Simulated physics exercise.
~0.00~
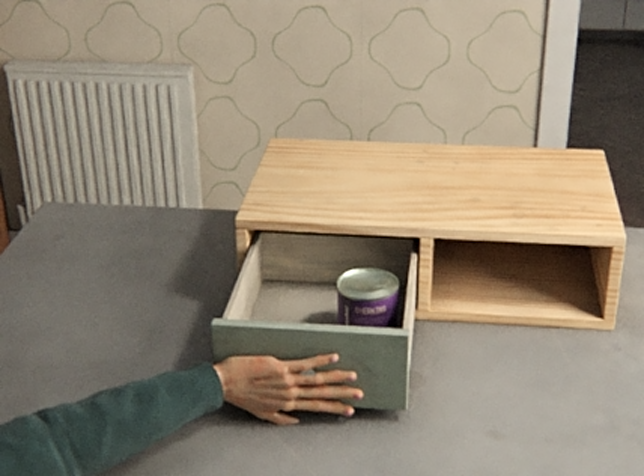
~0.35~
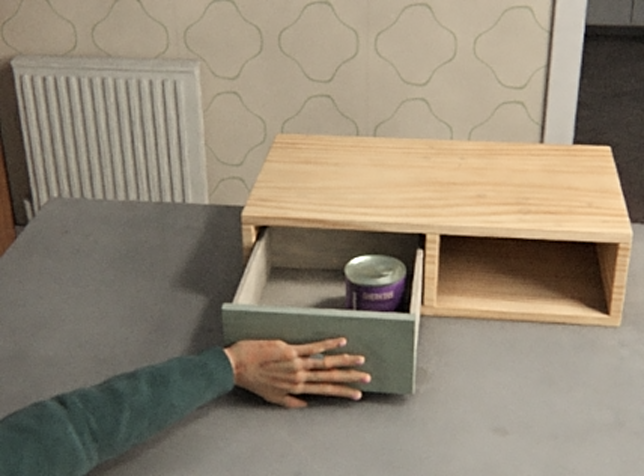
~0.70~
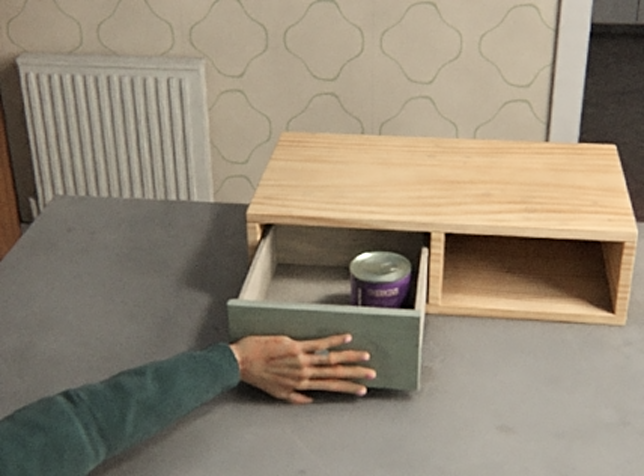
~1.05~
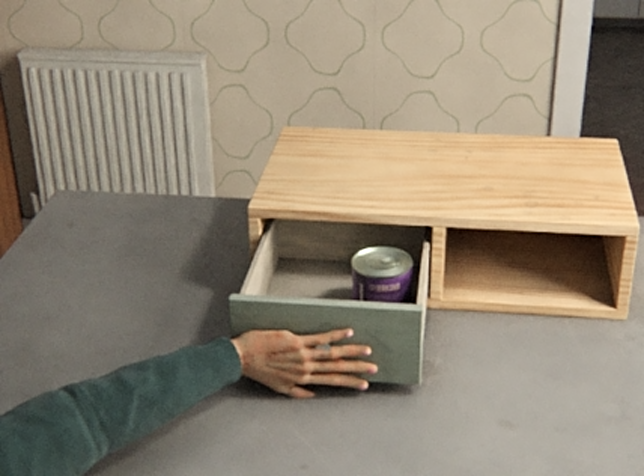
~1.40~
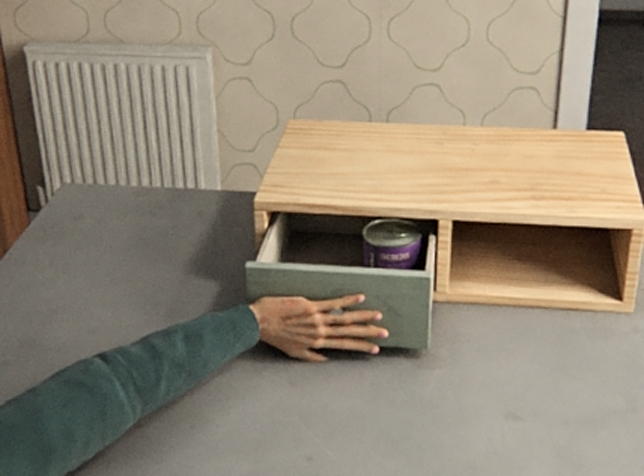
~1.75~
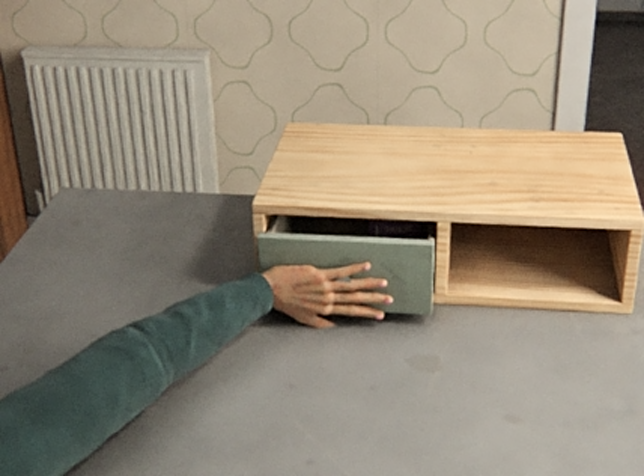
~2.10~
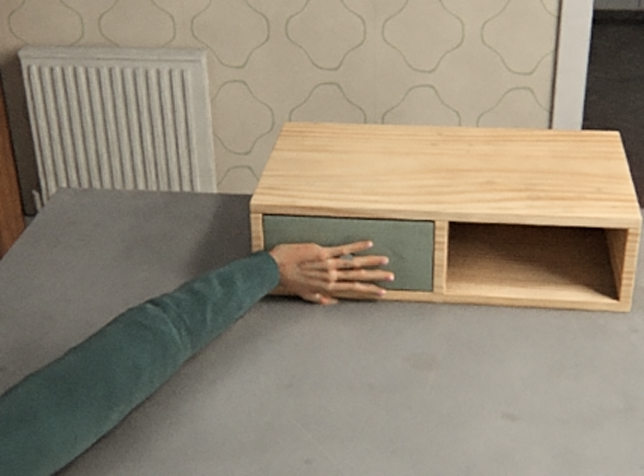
On a gray table near a white radiator, a hand in a green sleeve rests against an open drawer holding a purple can in a wooden chest, then pushes it inward until the can disappears from view and the drawer closes fully beside an empty compartment.
